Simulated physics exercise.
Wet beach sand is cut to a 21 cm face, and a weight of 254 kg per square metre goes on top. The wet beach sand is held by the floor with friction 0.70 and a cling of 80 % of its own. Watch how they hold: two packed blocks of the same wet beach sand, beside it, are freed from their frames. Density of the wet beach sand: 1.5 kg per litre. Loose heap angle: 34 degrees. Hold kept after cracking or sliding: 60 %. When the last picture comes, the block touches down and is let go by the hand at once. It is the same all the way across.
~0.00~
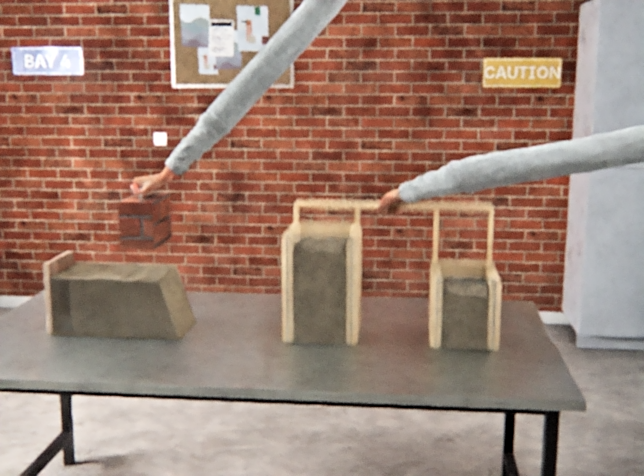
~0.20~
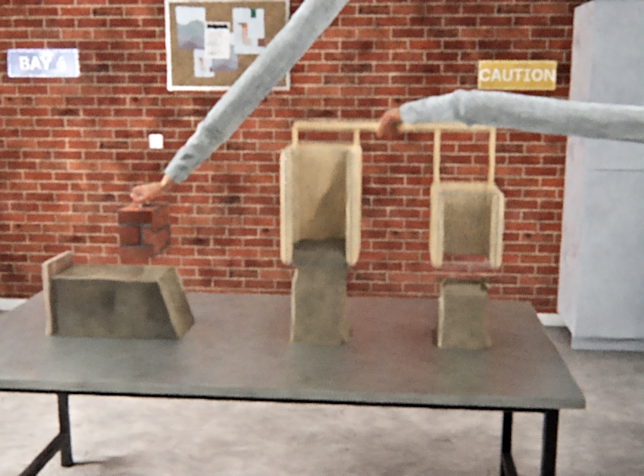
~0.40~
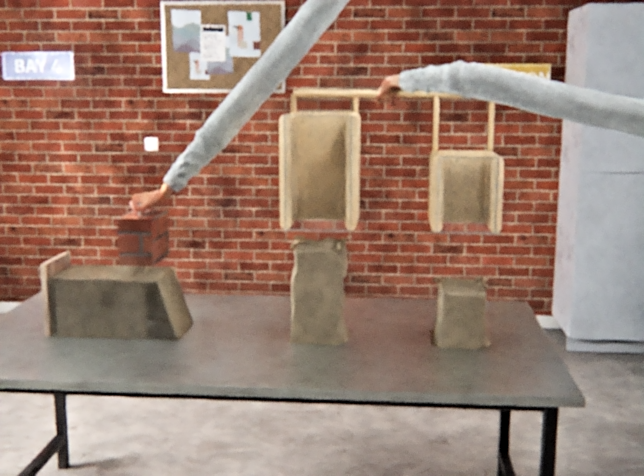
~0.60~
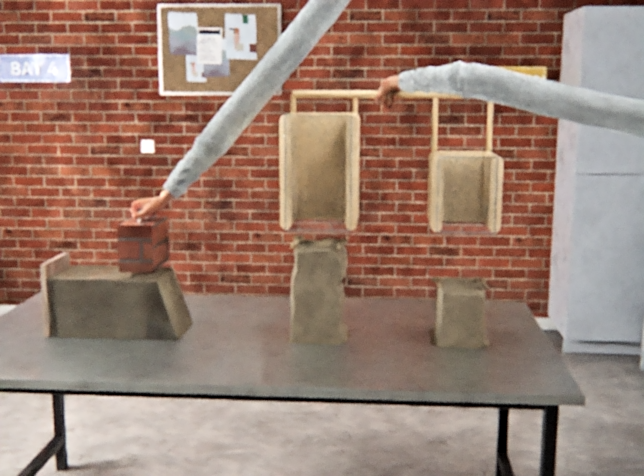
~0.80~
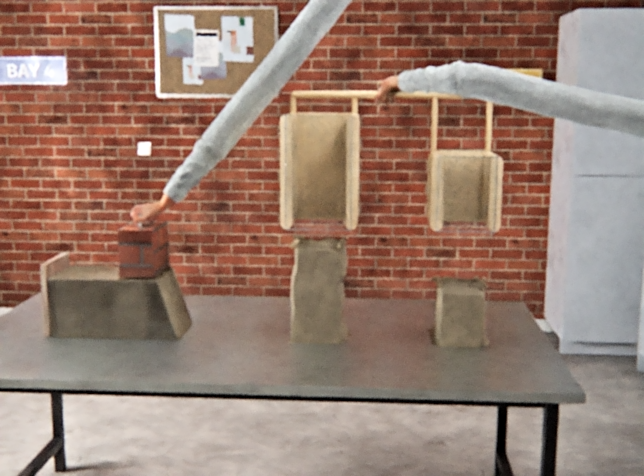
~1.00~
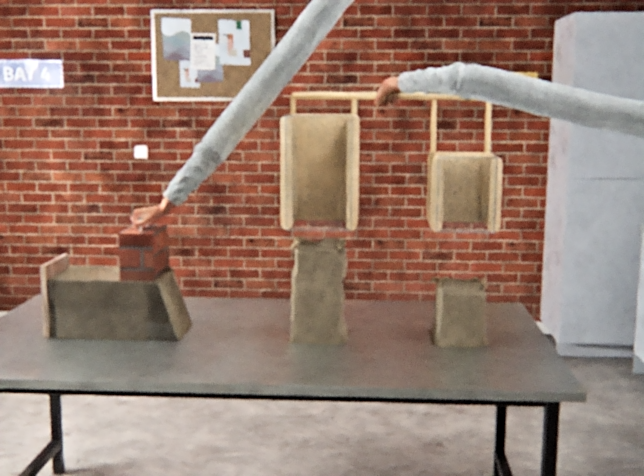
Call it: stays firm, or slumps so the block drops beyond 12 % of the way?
Stays firm.
By 1.15 s, the block is down by 0 % of the bank's height and stands upright.
By 1.33 s, the block is down by 0 % of the bank's height and stands upright.
By 1.52 s, the block is down by 1 % of the bank's height and stands upright.
By 1.70 s, the block is down by 1 % of the bank's height and stands upright.
By 1.95 s, at the end, the block is down by 1 % of the bank's height and stands upright.
